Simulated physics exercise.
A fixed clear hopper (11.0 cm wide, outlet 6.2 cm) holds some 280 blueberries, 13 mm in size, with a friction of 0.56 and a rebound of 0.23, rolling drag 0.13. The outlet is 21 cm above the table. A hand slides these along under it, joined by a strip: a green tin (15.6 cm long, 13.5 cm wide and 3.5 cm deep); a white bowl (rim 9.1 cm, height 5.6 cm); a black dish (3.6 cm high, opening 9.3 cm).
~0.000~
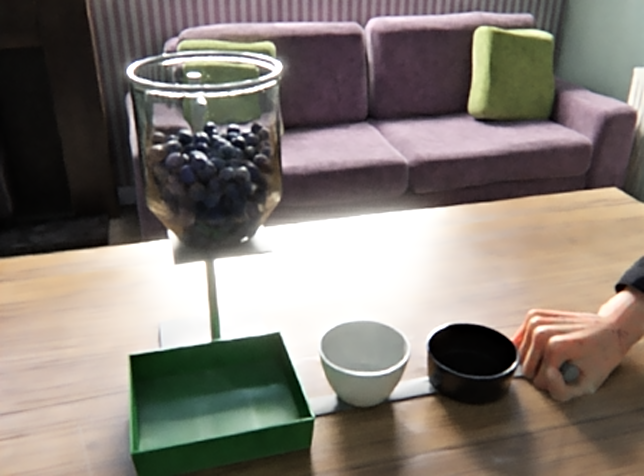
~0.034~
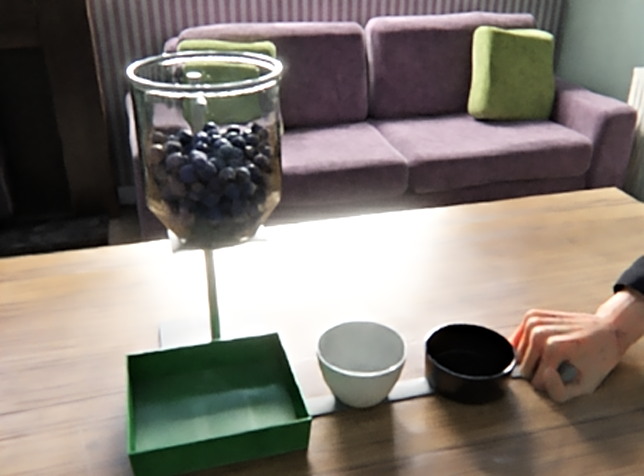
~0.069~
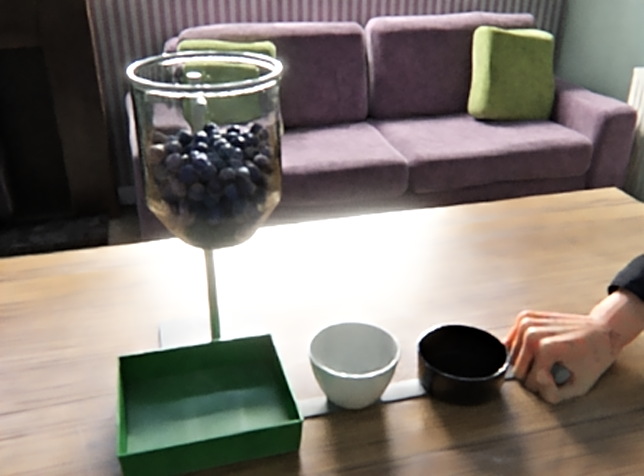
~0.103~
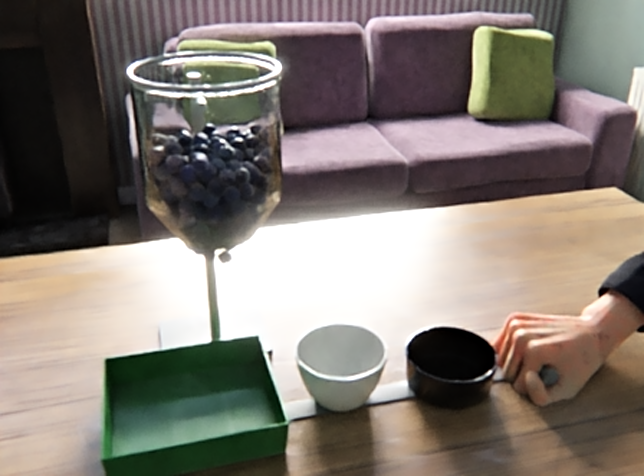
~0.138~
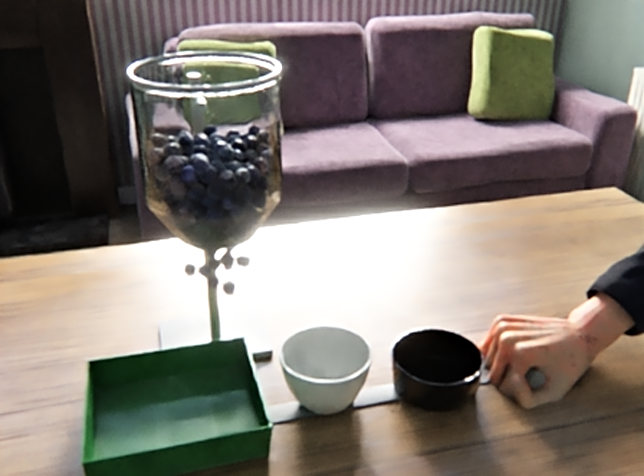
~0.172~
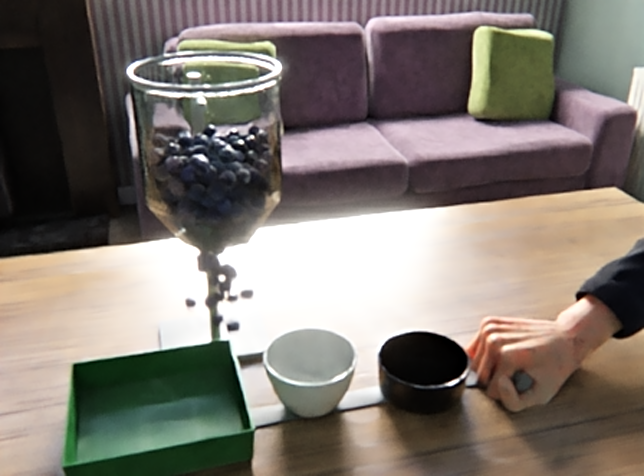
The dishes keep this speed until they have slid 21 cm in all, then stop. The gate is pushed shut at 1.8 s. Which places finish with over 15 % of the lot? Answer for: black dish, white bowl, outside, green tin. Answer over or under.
Black dish: Over, white bowl: Over, outside: Over, green tin: Under.
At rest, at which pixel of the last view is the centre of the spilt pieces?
Near (203, 410).
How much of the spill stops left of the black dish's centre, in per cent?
About 90 per cent.
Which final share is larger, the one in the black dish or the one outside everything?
More ends outside everything.
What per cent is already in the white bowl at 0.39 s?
Near 20 per cent so far.
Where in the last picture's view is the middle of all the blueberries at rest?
Near (203, 414).
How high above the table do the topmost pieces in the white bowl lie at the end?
Some 5.0 cm.
After 0.39 s, white bowl 20 %, outside 5 %, hopper 60 %, in the air 10 %; middle of all pieces on or above the table near (215, 262).
After 0.58 s, white bowl 25 %, outside 15 %, black dish 5 %, hopper 40 %, in the air 15 %; middle of all pieces on or above the table near (197, 318).
Then, at 0.75 s, white bowl 25 %, outside 25 %, black dish 10 %, hopper 20 %, in the air 15 %; middle of all pieces on or above the table near (199, 358).
After 0.91 s, white bowl 25 %, outside 35 %, black dish 20 %, in the air 15 %; middle of all pieces on or above the table near (203, 391).
By 2.4 s all is still; white bowl 25 %, green tin 0 %, outside 45 %, black dish 25 %, hopper 0 %.
